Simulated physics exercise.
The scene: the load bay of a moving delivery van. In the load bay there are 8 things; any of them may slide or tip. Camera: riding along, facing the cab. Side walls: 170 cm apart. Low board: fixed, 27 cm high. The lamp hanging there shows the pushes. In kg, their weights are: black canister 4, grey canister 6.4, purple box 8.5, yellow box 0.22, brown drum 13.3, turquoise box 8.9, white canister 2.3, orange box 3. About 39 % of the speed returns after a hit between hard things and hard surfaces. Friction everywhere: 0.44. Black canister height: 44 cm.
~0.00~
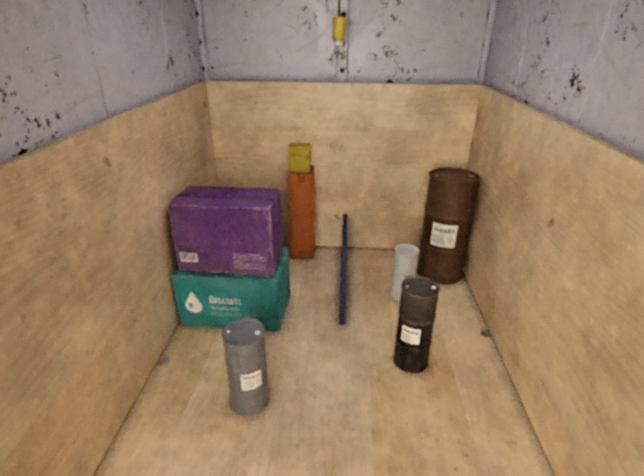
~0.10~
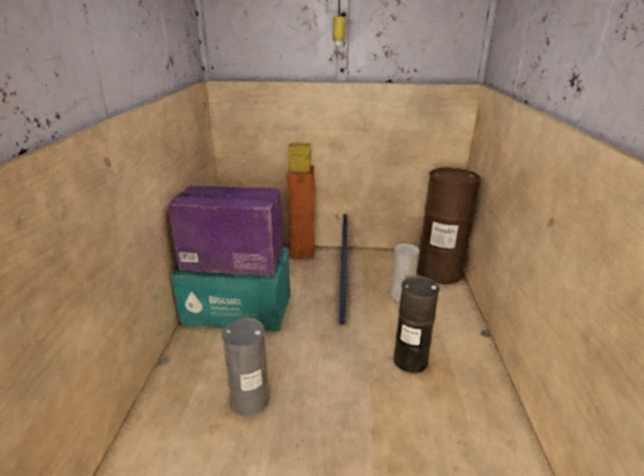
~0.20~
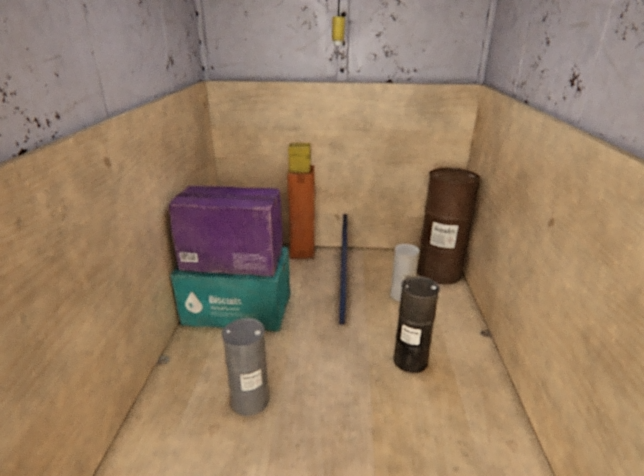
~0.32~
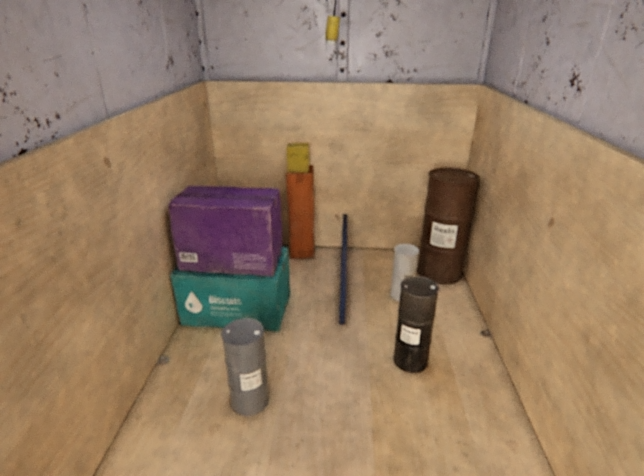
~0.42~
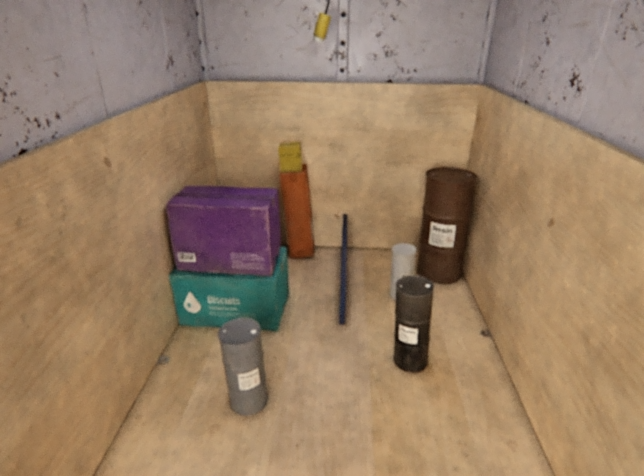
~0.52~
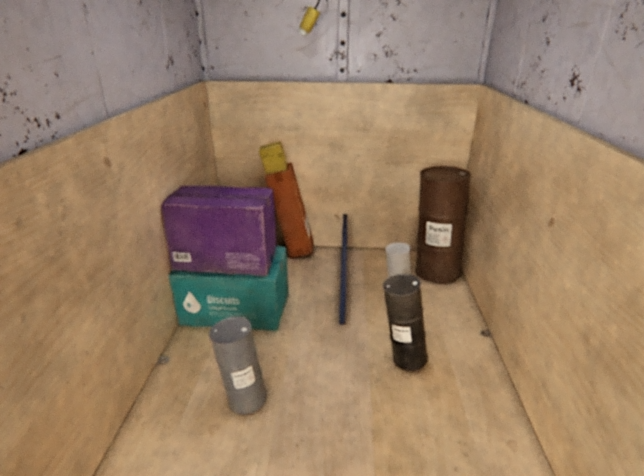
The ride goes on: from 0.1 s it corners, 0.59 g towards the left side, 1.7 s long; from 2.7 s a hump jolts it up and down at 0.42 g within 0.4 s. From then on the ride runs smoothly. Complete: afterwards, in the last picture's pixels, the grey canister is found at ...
... about (178, 384).
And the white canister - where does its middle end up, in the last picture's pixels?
It settles somewhere near (372, 284).
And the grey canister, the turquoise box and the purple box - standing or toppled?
Well, the grey canister tumbles down, the turquoise box holds steady, and the purple box holds steady.
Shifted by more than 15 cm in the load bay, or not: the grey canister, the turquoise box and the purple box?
First, the grey canister is moved away; second, the turquoise box stays in its position; third, the purple box stays in its position.
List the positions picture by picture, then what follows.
No push; grey canister (247, 368); black canister (415, 326), in the first picture.
No push; yellow box (300, 158); brown drum (446, 227), in the second picture.
Force 0.24 g left; turquoise box (236, 285); white canister (404, 273), in the third picture.
Force 0.52 g left; orange box (302, 213); black canister (415, 325), in the fourth picture.
Force 0.59 g left; yellow box (291, 157) at 5° to upright; purple box (228, 230), in the fifth picture.
Force 0.59 g left; grey canister (239, 366) at 6° to upright; brown drum (441, 225) at 4° to upright, in the sixth picture.
Around 0.82 s, force 0.59 g left; grey canister at 70° to upright near (186, 373); yellow box on its side; black canister on its side.
Around 1.02 s, force 0.59 g left; yellow box now down from a stack or step; grey canister on its side near (182, 382); black canister on its side.
Finally (3.7 s), down from a stack or step, yellow box; on their side or leaning hard in the load bay, black canister, grey canister, brown drum, white canister and orange box; the other 2 still in place (within 15 cm). Final places as that camera would see them, grey canister near (178, 384).
